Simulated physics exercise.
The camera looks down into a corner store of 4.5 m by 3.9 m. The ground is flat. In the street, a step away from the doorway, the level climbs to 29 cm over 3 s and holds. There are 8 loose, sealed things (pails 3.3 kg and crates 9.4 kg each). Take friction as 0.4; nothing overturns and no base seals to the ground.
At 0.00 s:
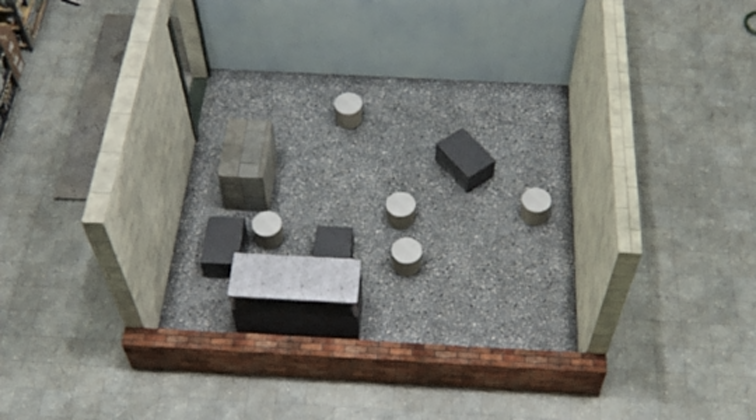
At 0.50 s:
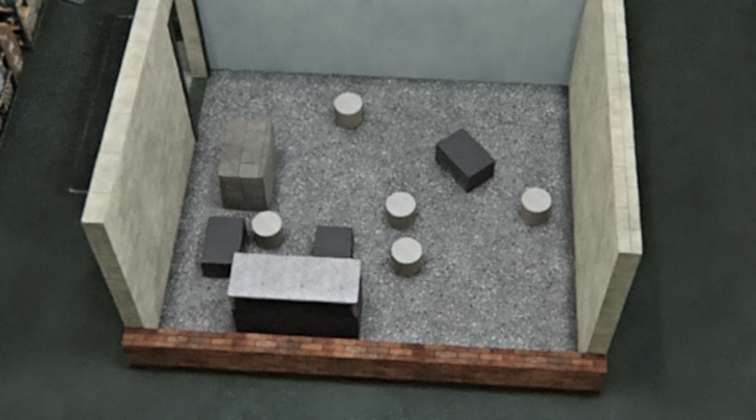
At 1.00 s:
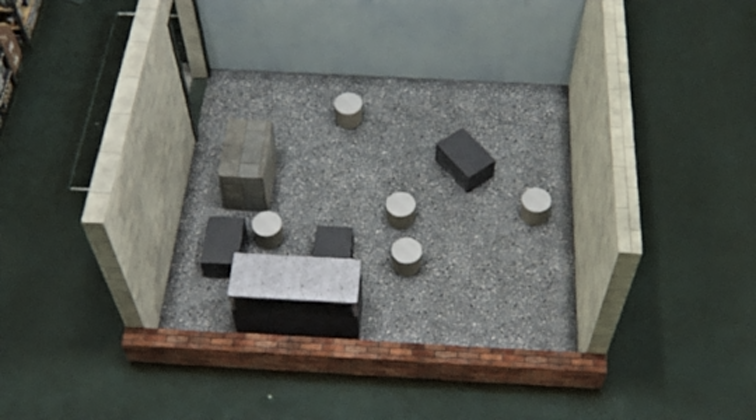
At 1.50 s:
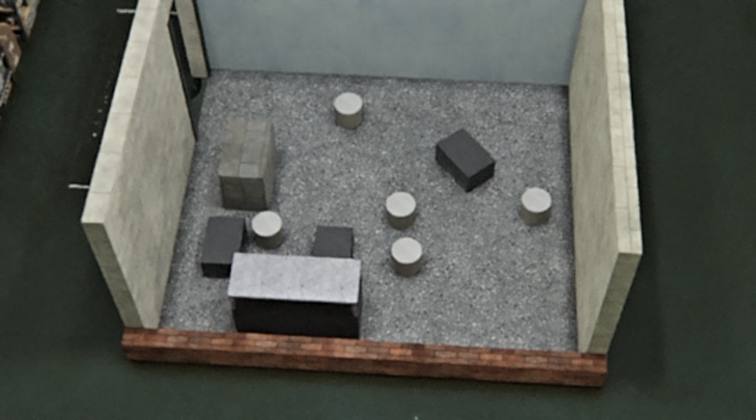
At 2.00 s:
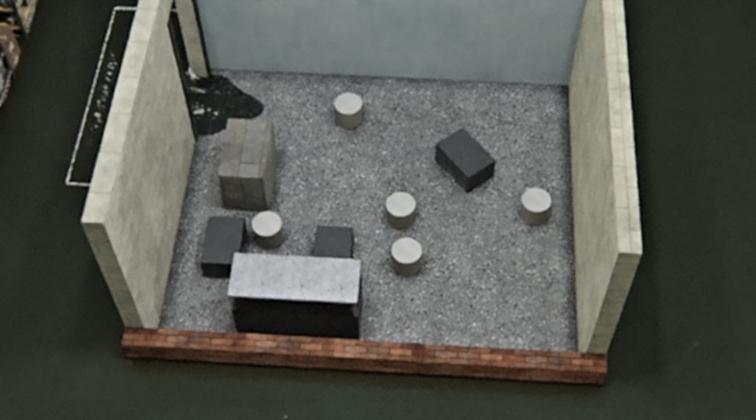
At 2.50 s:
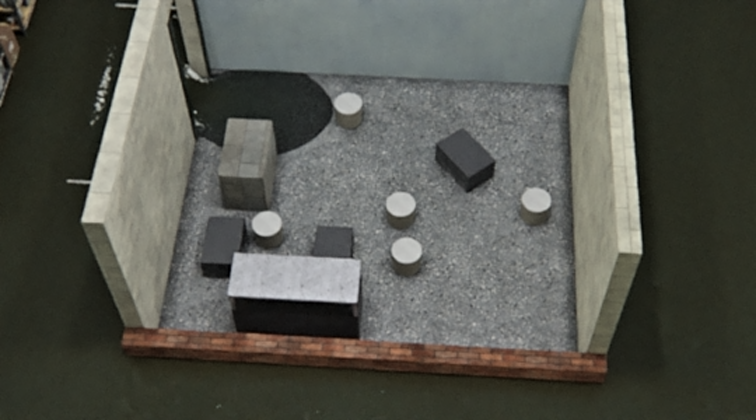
Walled room of grey blocks and drums standing still as dark water surrounds it, then spreads in through the left doorway.
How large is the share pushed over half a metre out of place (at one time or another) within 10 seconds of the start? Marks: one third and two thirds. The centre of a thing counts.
Share: One to two thirds.
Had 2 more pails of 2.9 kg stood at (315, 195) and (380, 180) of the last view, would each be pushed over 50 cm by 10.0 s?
In turn: Less, past it.
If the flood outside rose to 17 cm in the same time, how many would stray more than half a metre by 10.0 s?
Then 3.
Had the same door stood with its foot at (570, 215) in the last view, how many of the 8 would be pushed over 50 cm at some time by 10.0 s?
Then 8.
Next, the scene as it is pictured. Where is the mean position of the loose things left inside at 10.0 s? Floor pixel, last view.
At about (360, 275).
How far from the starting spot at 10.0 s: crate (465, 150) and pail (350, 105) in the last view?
In turn: 150 cm, 350 cm.
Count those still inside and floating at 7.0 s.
3 of them.
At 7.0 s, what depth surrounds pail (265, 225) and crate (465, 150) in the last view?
About 1 and 7 cm.
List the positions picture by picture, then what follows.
A pail at (537, 200), on the bottom; a crate at (466, 152), on the bottom; water covers 0.0 m2; 0 of 8 have shifted, in the first picture.
A pail at (537, 200) rests on the ground; a crate at (466, 152), on the bottom; water covers 0.0 m2; 0 of 8 have shifted, in the second picture.
A pail at (537, 200), on the bottom; a crate at (466, 152), on the bottom; water covers 0.0 m2; 0 of 8 have shifted, in the third picture.
A pail at (537, 200), on the bottom; a crate at (466, 152), on the bottom; water covers 0.0 m2; 0 of 8 have shifted, in the fourth picture.
A pail at (537, 200), on the bottom; a crate at (466, 152), on the bottom; 0.4 m2 under water; 0 of 8 have shifted, in the fifth picture.
A pail at (537, 200), on the bottom; a crate at (466, 152), on the bottom; water covers 1.7 m2; 0 of 8 have shifted, in the sixth picture.
After 3.5 s 0 of 8 are over 50 cm from their spots; 0 afloat.
After 4.5 s 1 of 8 are over 50 cm from their spots; 1 afloat.
After 7.0 s 4 of 8 are over 50 cm from their spots; 3 afloat.
After 10.0 s 4 of 8 are over 50 cm from their spots, and 4 have been at some point; 5 afloat.
